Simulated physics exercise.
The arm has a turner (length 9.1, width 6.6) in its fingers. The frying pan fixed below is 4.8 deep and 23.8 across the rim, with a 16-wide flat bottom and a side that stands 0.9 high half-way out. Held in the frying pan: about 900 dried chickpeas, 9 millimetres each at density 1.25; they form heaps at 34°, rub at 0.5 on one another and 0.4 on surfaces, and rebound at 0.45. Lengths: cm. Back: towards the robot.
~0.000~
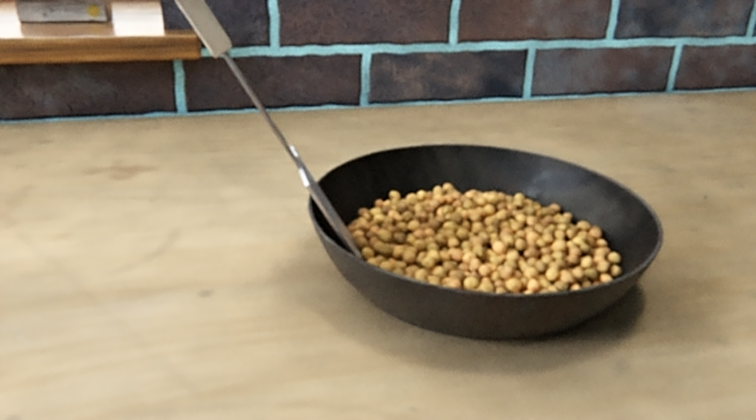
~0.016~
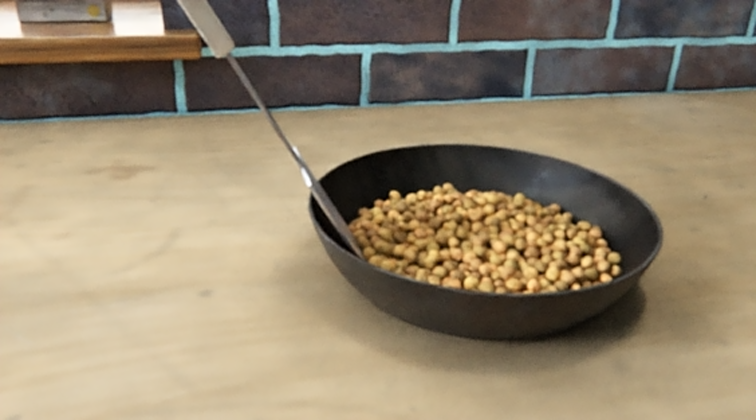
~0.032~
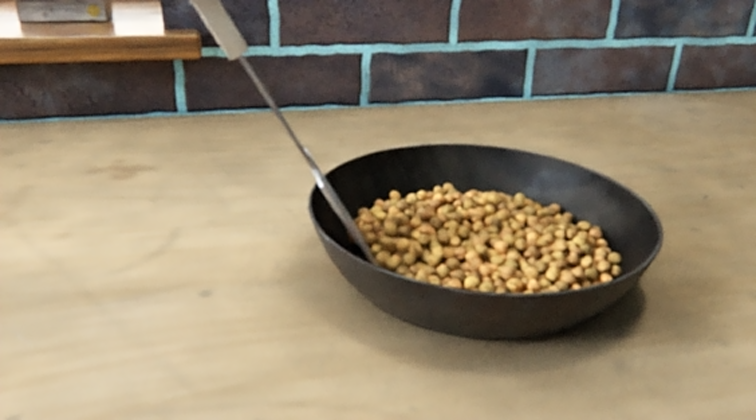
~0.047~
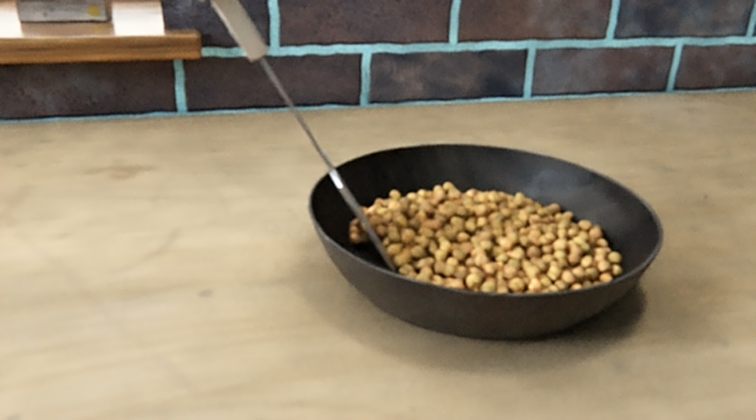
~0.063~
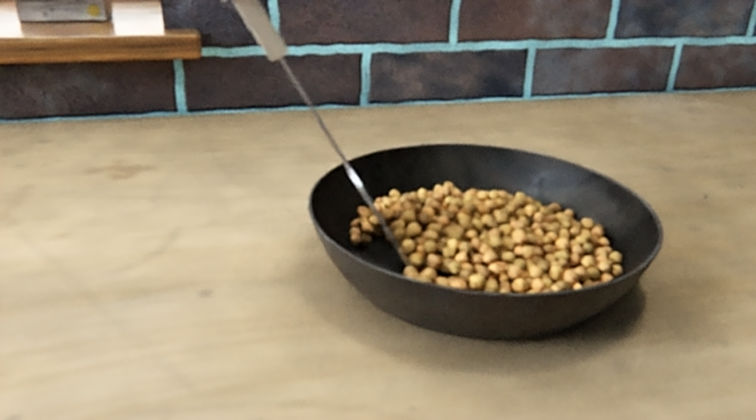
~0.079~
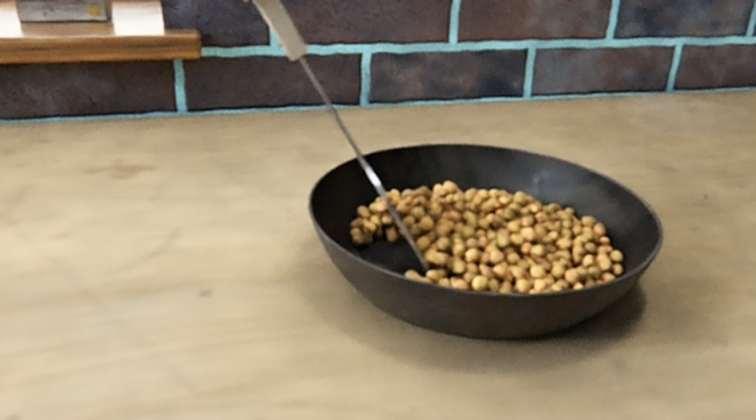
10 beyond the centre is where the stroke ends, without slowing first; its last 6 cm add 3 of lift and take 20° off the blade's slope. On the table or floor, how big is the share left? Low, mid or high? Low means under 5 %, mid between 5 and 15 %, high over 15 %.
High.
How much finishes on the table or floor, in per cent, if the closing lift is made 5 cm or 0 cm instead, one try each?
Roughly 15 % and then 25 %.
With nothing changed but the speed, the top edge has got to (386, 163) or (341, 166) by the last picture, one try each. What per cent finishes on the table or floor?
20 % and 15 %.
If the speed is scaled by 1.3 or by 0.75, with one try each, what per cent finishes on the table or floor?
About 20 and 20 per cent.
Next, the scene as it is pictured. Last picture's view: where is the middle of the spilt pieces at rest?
In the last view, it's around (741, 226).
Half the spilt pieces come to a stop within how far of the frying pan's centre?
That distance comes to about 26 cm.
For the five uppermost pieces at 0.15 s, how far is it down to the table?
5 cm.
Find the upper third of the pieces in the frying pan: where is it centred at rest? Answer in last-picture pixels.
Near (564, 243).
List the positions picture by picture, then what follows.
The first frame shows turner top edge at (299, 165), sloping 60°; upper third of the load around (472, 237), from x 350 to 615, top at y 190; 900 in the frying pan.
The second frame shows turner top edge at (301, 165), sloping 60°; upper third of the load around (472, 237), from x 350 to 615, top at y 190.
The third frame shows turner top edge at (313, 166), sloping 60°; upper third of the load around (471, 236), from x 355 to 615, top at y 190.
The fourth frame shows turner top edge at (330, 167), sloping 60°; upper third of the load around (469, 232), from x 355 to 615, top at y 190.
The fifth frame shows turner top edge at (348, 166), sloping 60°; upper third of the load around (473, 230), from x 355 to 615, top at y 185.
The sixth frame shows turner top edge at (365, 165), sloping 60°; upper third of the load around (480, 229), from x 355 to 615, top at y 185; 900 in the frying pan.
By 0.15 s, sloping 60°, highest piece 5 above the table; 900 in the frying pan.
By 0.21 s, sloping 53°, highest piece 6 above the table; 900 in the frying pan.
By 0.45 s, sloping 40°, highest piece 11 above the table; 710 in the frying pan, 73 on the table or floor, 117 on the blade or in flight.
By 1.50 s, sloping 40°, highest piece 4 above the table; 710 in the frying pan, 190 on the table or floor.
Final count, 710 in the frying pan, 190 on the table or floor. That is 21 % on the table or floor.
